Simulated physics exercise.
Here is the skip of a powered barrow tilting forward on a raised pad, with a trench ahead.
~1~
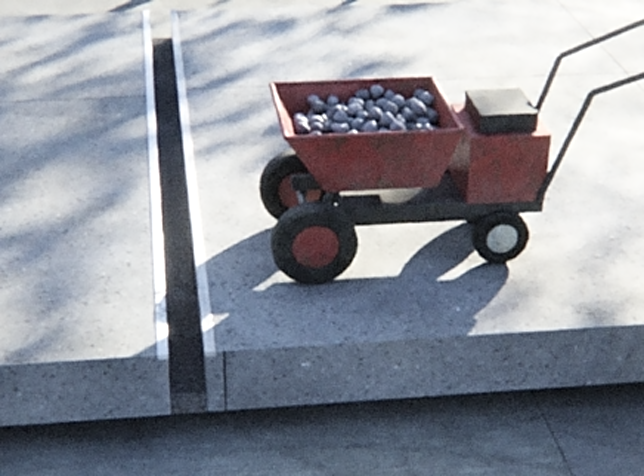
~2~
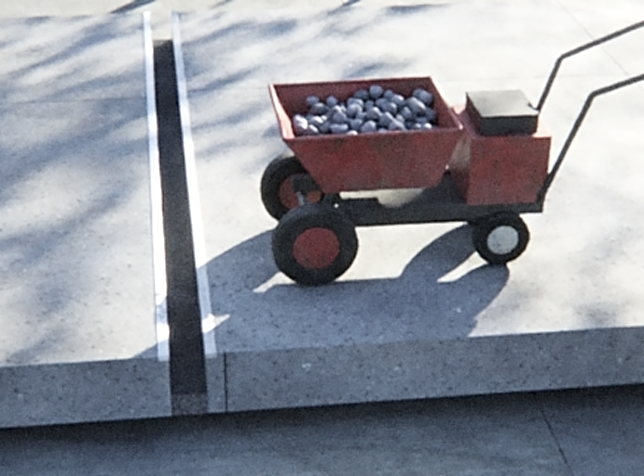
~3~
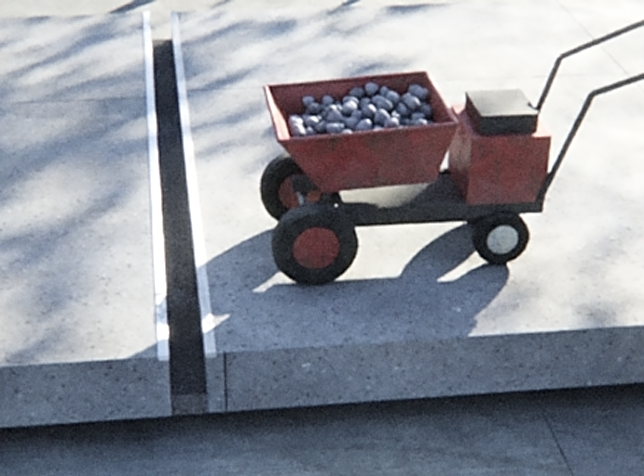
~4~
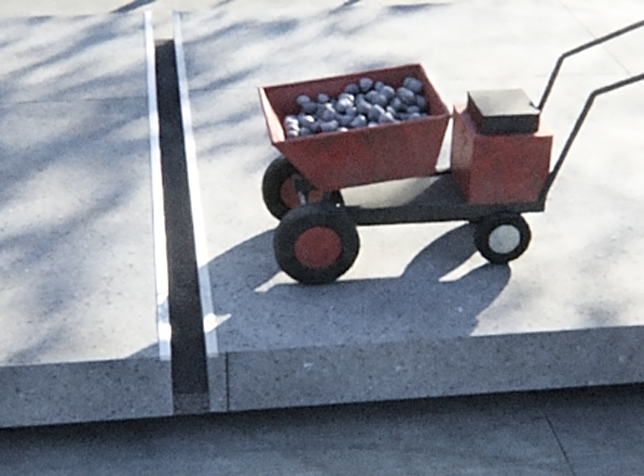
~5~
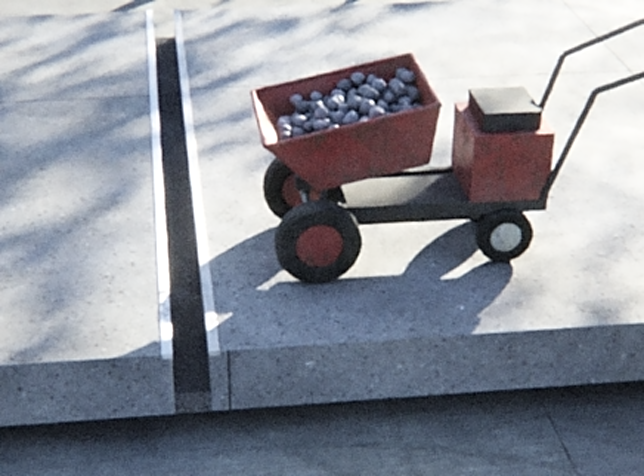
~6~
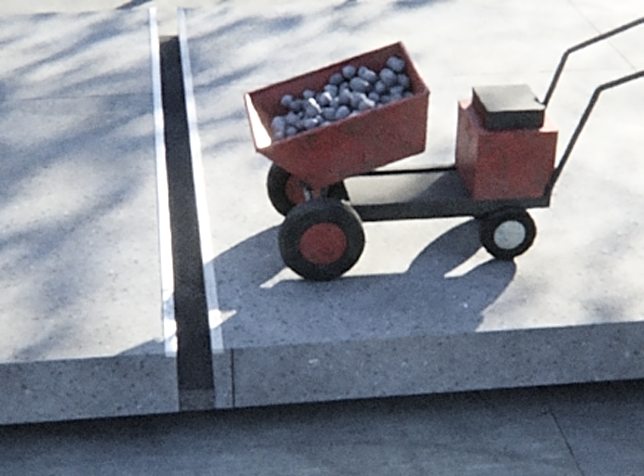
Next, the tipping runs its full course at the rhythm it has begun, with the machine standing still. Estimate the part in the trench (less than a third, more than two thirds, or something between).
In the trench: Between a third and two thirds.
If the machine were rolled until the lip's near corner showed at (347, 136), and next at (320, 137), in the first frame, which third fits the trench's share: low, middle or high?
First in the middle band, then between a third and two thirds.
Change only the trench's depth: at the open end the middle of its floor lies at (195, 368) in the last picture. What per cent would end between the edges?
Roughly 30 in a hundred.
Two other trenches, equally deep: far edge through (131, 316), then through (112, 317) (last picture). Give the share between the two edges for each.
In turn 90 and 100 in a hundred.
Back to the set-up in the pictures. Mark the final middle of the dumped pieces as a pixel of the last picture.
Roughly at (153, 250).
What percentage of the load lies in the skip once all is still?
About 0 per cent.
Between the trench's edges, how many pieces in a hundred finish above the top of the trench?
Some 15 per cent.
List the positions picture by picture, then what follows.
Lip of the skip at (286, 139), level; top of the load at (381, 118), round cobbles; first edge of the trench at (206, 314); far edge at (161, 316), the trench under half as wide as the skip, and about as deep as wide, in the first picture.
Lip of the skip at (285, 140), level; top of the load at (381, 119), in the second picture.
Lip of the skip at (280, 142), tipped barely; top of the load at (376, 116), in the third picture.
Lip of the skip at (274, 144), tipped a little; top of the load at (389, 112), in the fourth picture.
Lip of the skip at (265, 147), tipped a little; top of the load at (382, 105), in the fifth picture.
Lip of the skip at (258, 151), tipped clearly; top of the load at (381, 90); first edge of the trench at (214, 311); far edge at (169, 314), in the sixth picture.
Soon, skip tipped steeply; all in the skip.
A while on, skip tipped right over; about half in the skip; a small part in or heaped over the trench; about a third beyond it; a stray few falling.
Towards the end, skip tipped right over; a stray few in the skip; about half in or heaped over the trench; about half beyond it.
Finally, skip tipped right over; a stray few in the skip; a stray few short of the trench; about half in or heaped over the trench; about half beyond it.
